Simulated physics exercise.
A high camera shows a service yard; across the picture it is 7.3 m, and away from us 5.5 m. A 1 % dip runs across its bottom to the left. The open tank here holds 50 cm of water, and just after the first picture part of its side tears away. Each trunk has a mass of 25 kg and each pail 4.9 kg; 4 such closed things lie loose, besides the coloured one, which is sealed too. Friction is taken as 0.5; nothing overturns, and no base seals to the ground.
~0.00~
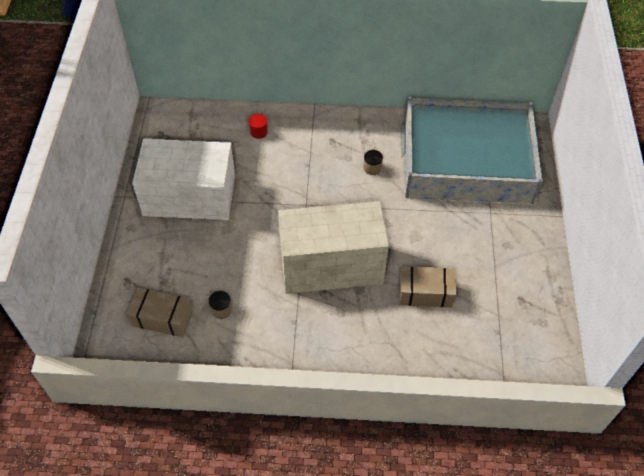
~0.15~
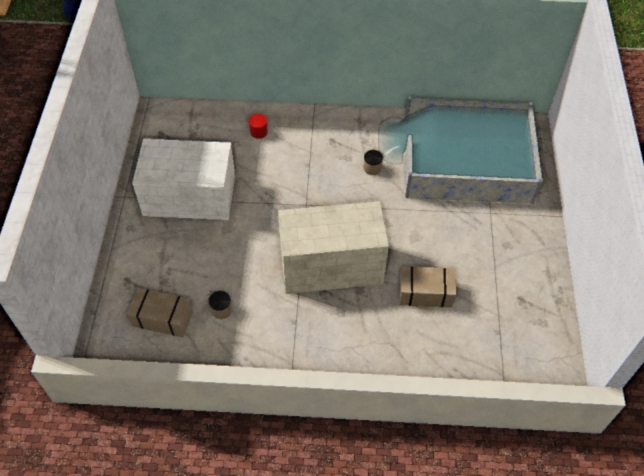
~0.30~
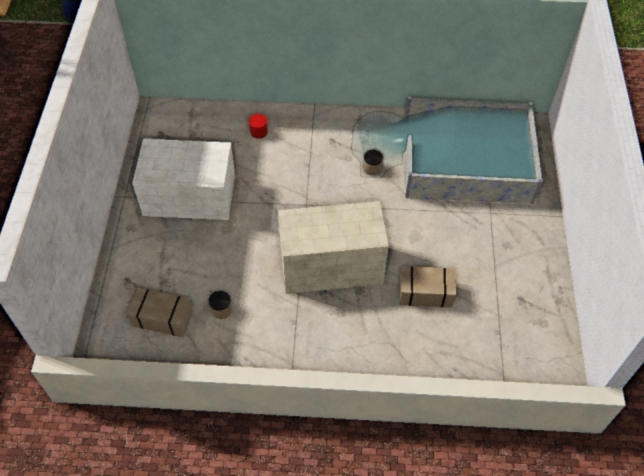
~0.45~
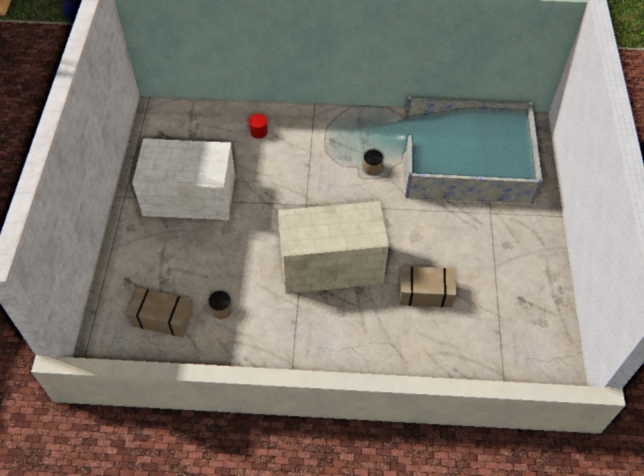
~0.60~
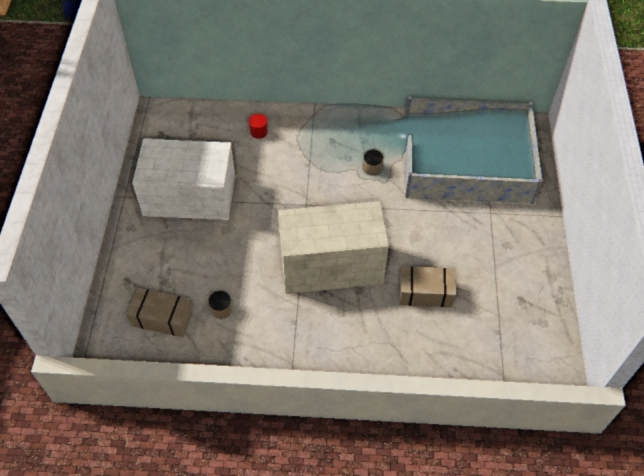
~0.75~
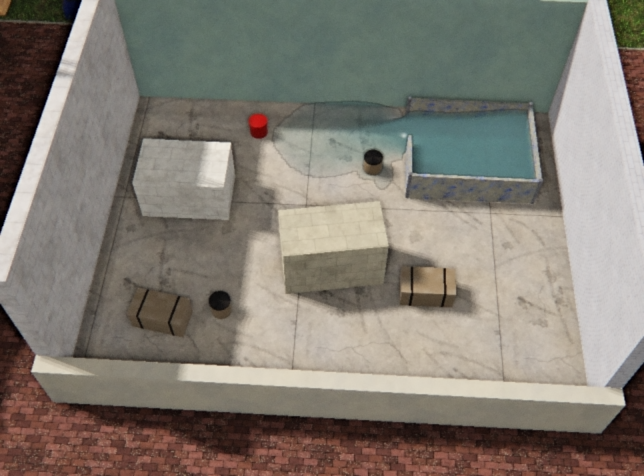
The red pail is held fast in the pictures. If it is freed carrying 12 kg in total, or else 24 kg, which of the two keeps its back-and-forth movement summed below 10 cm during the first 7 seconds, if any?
Neither does.
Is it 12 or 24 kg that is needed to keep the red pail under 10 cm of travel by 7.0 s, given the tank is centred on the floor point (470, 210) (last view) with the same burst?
For that case: Heavier one only.
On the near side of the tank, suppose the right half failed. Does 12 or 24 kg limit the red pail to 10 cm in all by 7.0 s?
Then the smaller load will do.
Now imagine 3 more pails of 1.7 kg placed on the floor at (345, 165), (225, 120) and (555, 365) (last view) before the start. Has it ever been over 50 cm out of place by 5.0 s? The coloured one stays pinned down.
Order as listed: Outside the limit, outside the limit, inside the limit.
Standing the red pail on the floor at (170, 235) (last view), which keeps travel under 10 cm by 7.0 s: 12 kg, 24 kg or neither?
Looks like the outcome is this: The lighter one does it.
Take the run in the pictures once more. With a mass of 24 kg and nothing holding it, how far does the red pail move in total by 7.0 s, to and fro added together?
About 40 cm.
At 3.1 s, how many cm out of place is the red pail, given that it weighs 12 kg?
Shift: About 150 cm.
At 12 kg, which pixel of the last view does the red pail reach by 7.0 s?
Somewhere around (125, 196).
After 1.4 s the red pail would be 3 cm from its start with 12 kg and 0 cm from its start with 24 kg; 7 cm of water round it then.
After 3.1 s the red pail would be 150 cm from its start with 12 kg and 42 cm from its start with 24 kg; 9 cm of water round it then.
After 4.9 s the red pail would be 163 cm from its start with 12 kg and 43 cm from its start with 24 kg; 13 cm of water round it then.
After 7.0 s the red pail would be 262 cm from its start with 12 kg and 43 cm from its start with 24 kg; 11 cm of water round it then.
